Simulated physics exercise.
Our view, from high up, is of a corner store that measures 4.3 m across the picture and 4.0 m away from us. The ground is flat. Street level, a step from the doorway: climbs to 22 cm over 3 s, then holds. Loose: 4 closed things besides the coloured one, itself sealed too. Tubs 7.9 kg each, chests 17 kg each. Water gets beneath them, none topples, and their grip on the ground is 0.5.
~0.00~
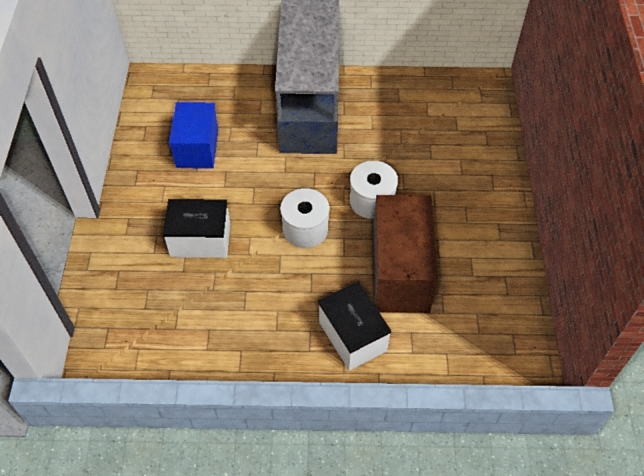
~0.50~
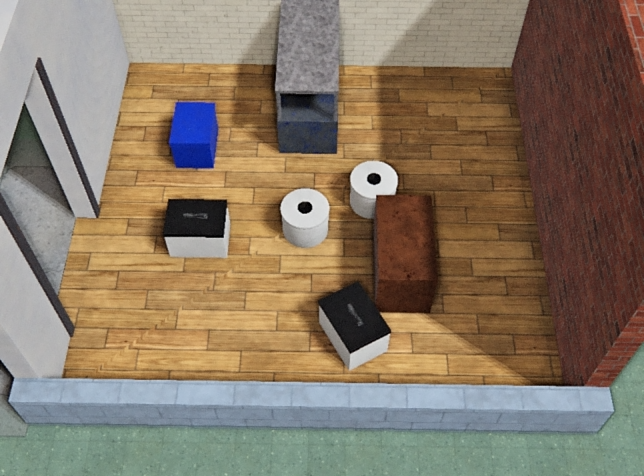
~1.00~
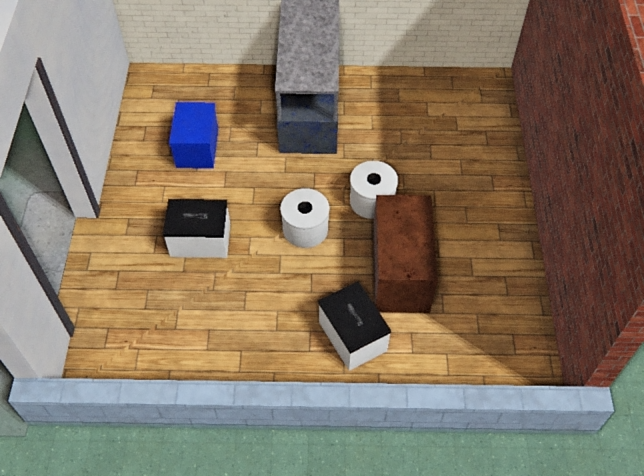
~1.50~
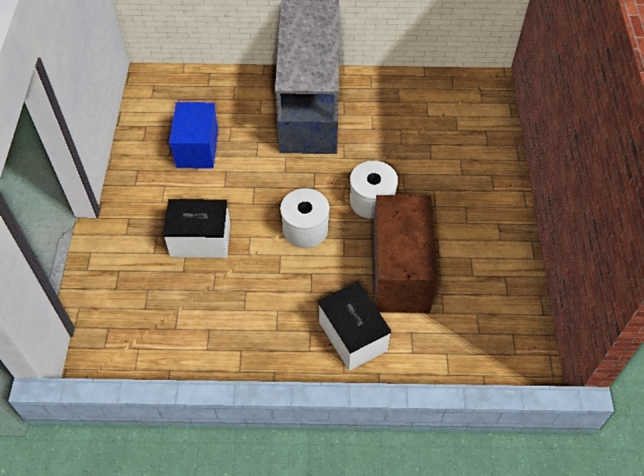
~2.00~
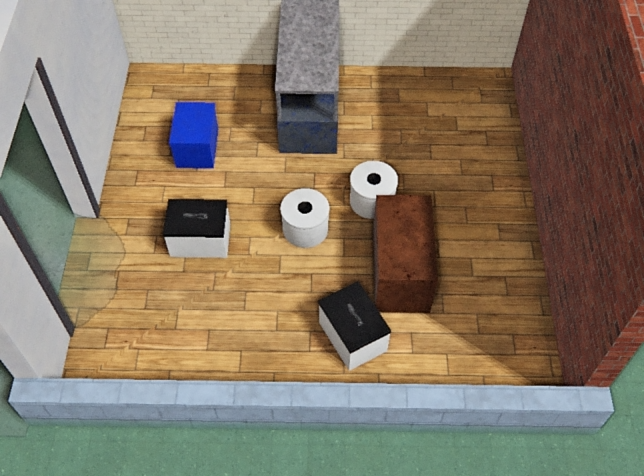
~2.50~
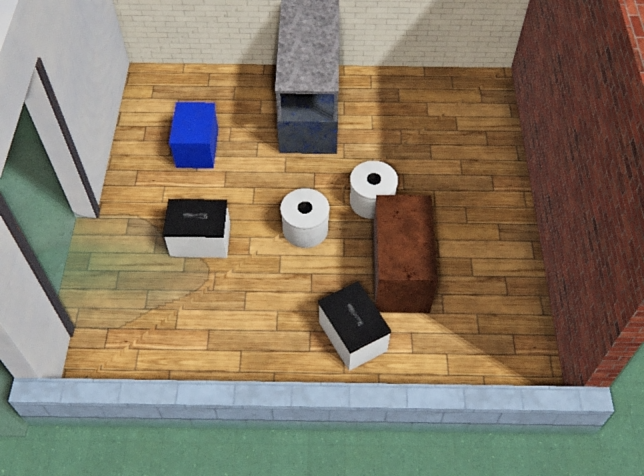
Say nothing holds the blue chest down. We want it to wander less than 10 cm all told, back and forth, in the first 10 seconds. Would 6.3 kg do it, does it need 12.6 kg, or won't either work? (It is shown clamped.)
It needs 12.6 kg.
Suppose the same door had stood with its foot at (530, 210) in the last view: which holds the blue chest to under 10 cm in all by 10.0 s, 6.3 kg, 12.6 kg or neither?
If so, both fall short.
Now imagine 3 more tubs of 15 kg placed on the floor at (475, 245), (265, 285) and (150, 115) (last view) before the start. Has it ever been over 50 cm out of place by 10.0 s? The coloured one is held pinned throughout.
In that order: Within it, beyond it, within it.
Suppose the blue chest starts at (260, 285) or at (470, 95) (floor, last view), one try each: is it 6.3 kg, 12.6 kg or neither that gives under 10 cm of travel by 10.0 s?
Going in order: Neither weight works, neither weight works.
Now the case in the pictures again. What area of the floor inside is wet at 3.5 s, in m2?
Wet area: Approx. 4.0 m2.
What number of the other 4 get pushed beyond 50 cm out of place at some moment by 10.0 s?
Counting them up, I find 4.
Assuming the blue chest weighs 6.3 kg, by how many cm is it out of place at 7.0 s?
It would be some 30 cm from its spot.
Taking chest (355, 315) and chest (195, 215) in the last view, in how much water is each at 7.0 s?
I'd put it at 6 cm and 8 cm respectively.
After 3.5 s the blue chest would be 0 cm from its start with 6.3 kg and 0 cm from its start with 12.6 kg; 2 cm of water round it then.
After 4.5 s the blue chest would be 27 cm from its start with 6.3 kg and 0 cm from its start with 12.6 kg; 2 cm of water round it then.
After 7.0 s the blue chest would be 30 cm from its start with 6.3 kg and 0 cm from its start with 12.6 kg; 2 cm of water round it then.
After 10.0 s the blue chest would be 34 cm from its start with 6.3 kg and 0 cm from its start with 12.6 kg; 3 cm of water round it then.
